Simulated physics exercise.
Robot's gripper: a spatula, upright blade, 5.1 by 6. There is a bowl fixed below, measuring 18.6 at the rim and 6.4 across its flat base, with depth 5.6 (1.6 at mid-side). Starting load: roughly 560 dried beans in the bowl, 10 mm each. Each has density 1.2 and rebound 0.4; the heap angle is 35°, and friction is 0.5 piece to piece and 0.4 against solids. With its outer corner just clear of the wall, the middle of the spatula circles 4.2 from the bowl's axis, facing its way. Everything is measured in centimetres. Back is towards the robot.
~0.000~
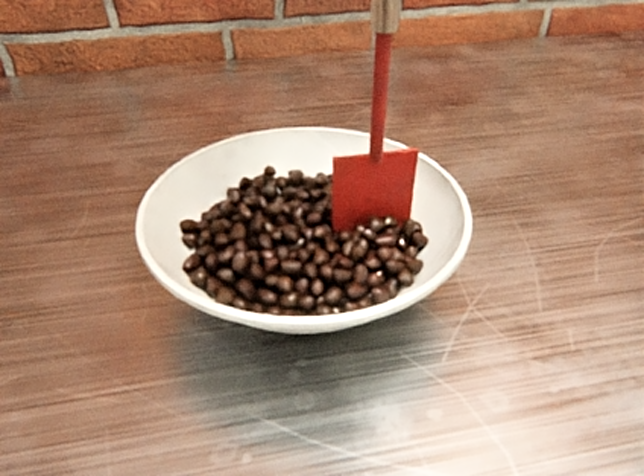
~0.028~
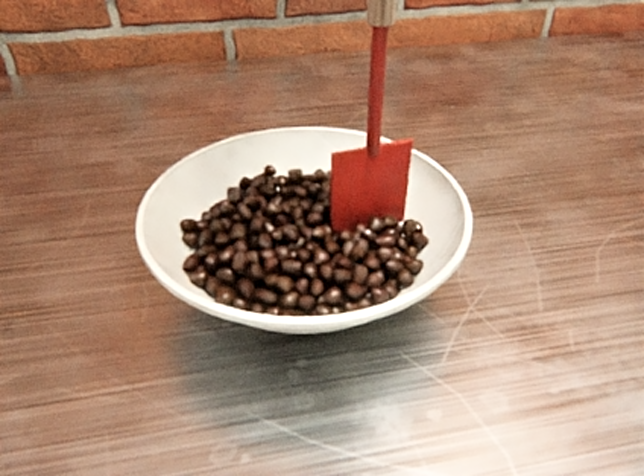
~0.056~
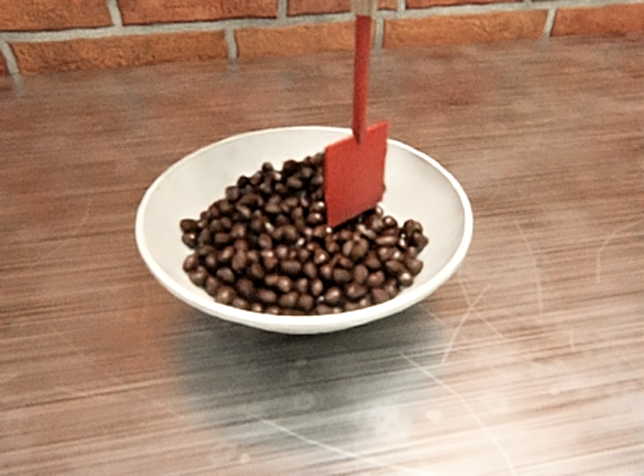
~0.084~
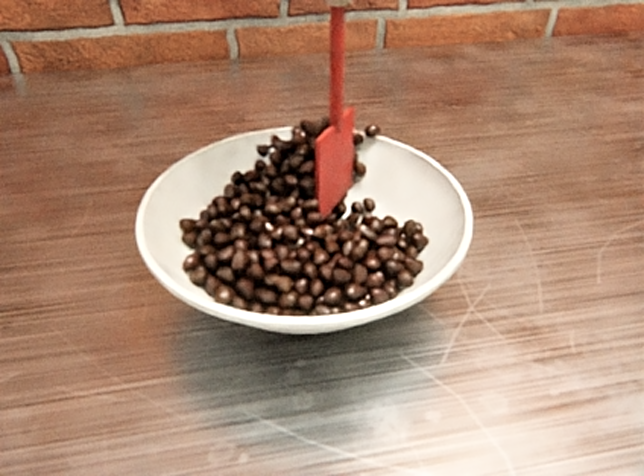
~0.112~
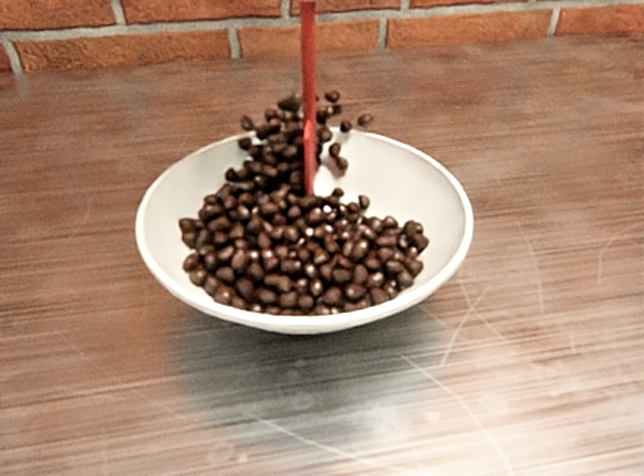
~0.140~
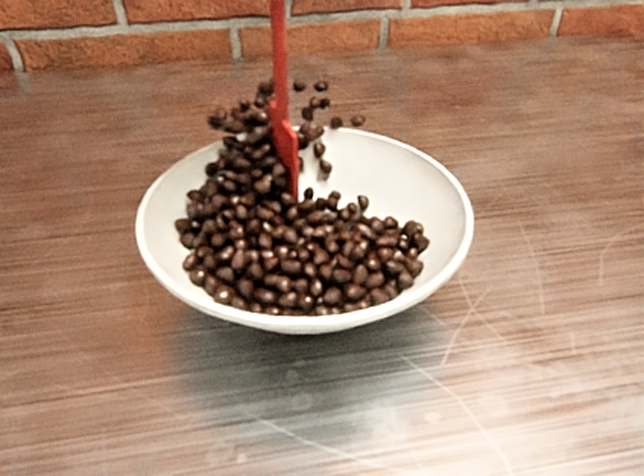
On a wood-grain tabletop by a brick wall, a red spatula sweeps leftward through dark beans in a white bowl, flinging some upward.
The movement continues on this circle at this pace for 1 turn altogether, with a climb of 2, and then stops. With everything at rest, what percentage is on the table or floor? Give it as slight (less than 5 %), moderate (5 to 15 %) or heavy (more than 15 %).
It is heavy.
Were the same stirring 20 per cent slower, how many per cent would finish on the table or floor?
About 20 percent, I'd say.
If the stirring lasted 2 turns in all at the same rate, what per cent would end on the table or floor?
30 %.
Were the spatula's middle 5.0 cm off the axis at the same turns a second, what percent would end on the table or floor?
That would make it around 5 percent.
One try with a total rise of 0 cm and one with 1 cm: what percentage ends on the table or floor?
I'd reckon around 40 and 30 per cent.
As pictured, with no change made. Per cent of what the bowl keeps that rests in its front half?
55 %.
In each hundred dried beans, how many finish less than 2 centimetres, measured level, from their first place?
About 55 percent.
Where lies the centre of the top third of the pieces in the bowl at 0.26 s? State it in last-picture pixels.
Around (245, 257).
By 0.26 s, 197° round, highest piece 9 above the table; 505 in the bowl, 25 on the table or floor, 32 in flight or on the tool.
By 0.38 s, 295° round, highest piece 9 above the table; 460 in the bowl, 69 on the table or floor, 33 in flight or on the tool.
By 0.63 s, 0° round, highest piece 5 above the table; 436 in the bowl, 126 on the table or floor.
By 1.33 s, 0° round, highest piece 5 above the table; 436 in the bowl, 126 on the table or floor.
Final count, 436 in the bowl, 126 on the table or floor. That is 22 % on the table or floor.
